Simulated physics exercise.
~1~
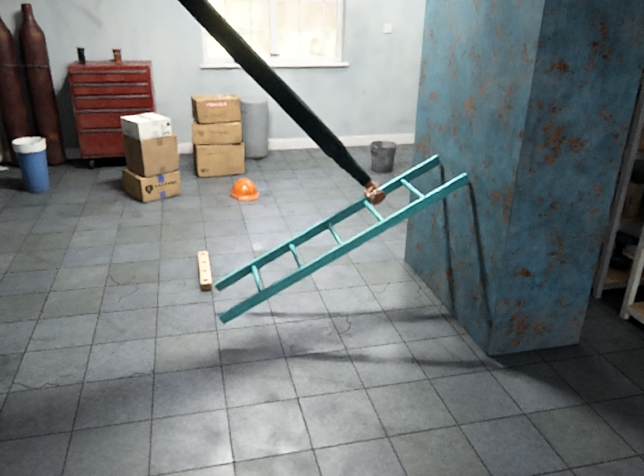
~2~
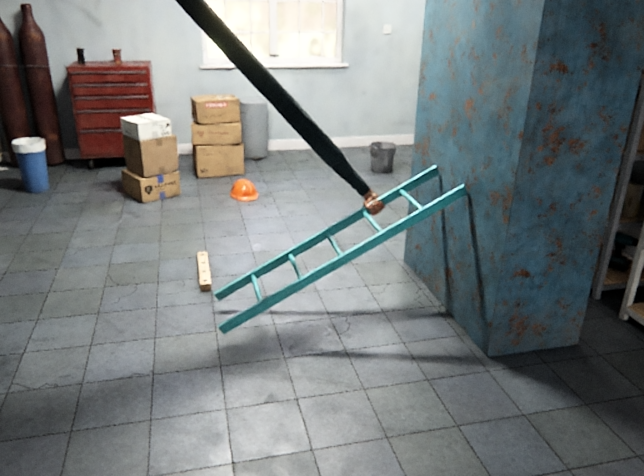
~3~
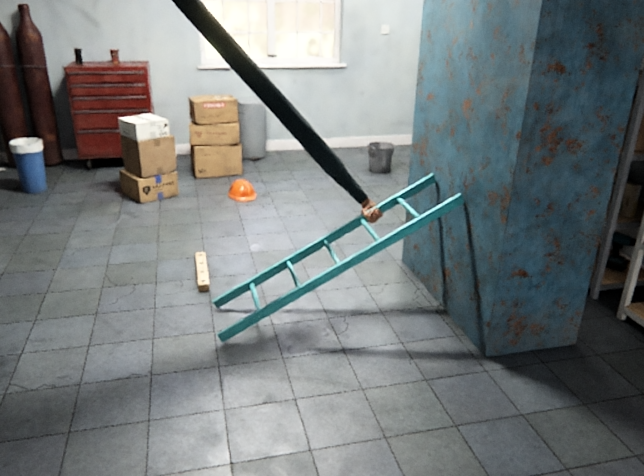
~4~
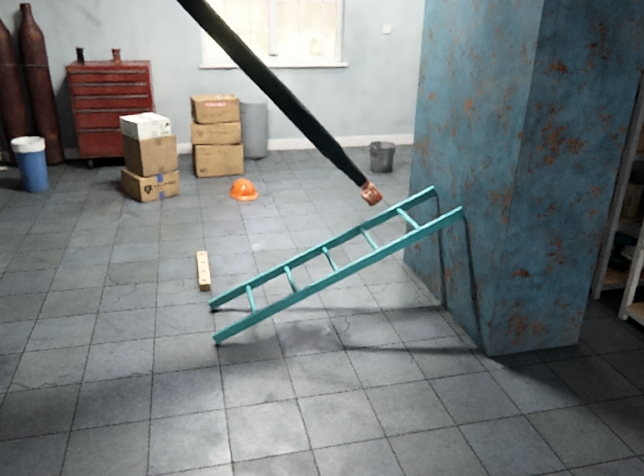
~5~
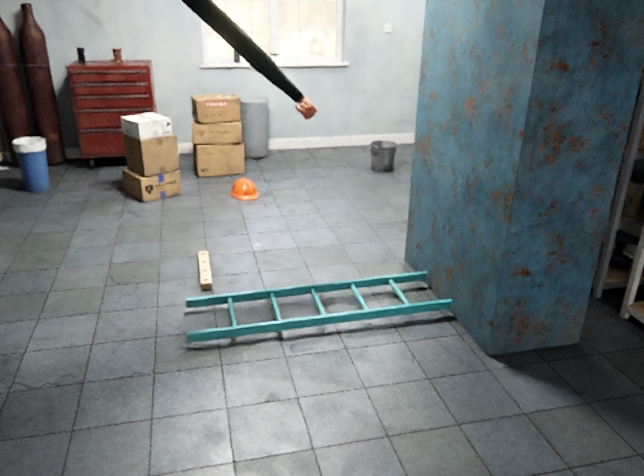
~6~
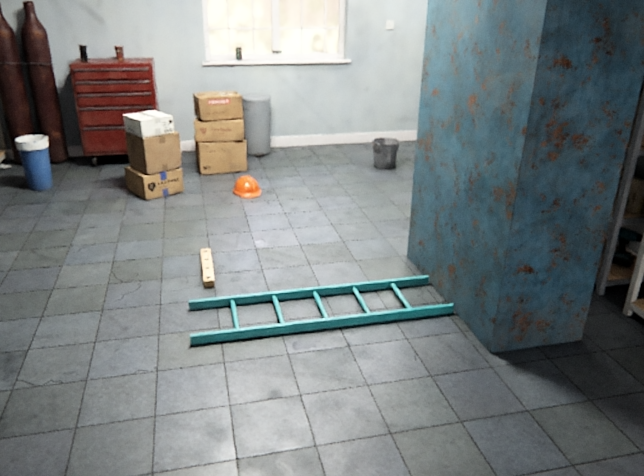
A workshop with a grey tiled floor is seen from a raised, slightly swaying viewpoint, with a red tool chest, stacked cardboard boxes and an orange hard hat toward the back. A dark-sleeved arm reaches in from the top and holds a turquoise ladder-like rack at a slant against a rust-stained blue cupboard on the right. A short wooden batten lies on the floor to the left, clear of the rack. The hand lowers the rack a little, then lets go and draws back. The rack slips down the cupboard and ends flat on the tiles, while the batten stays put.
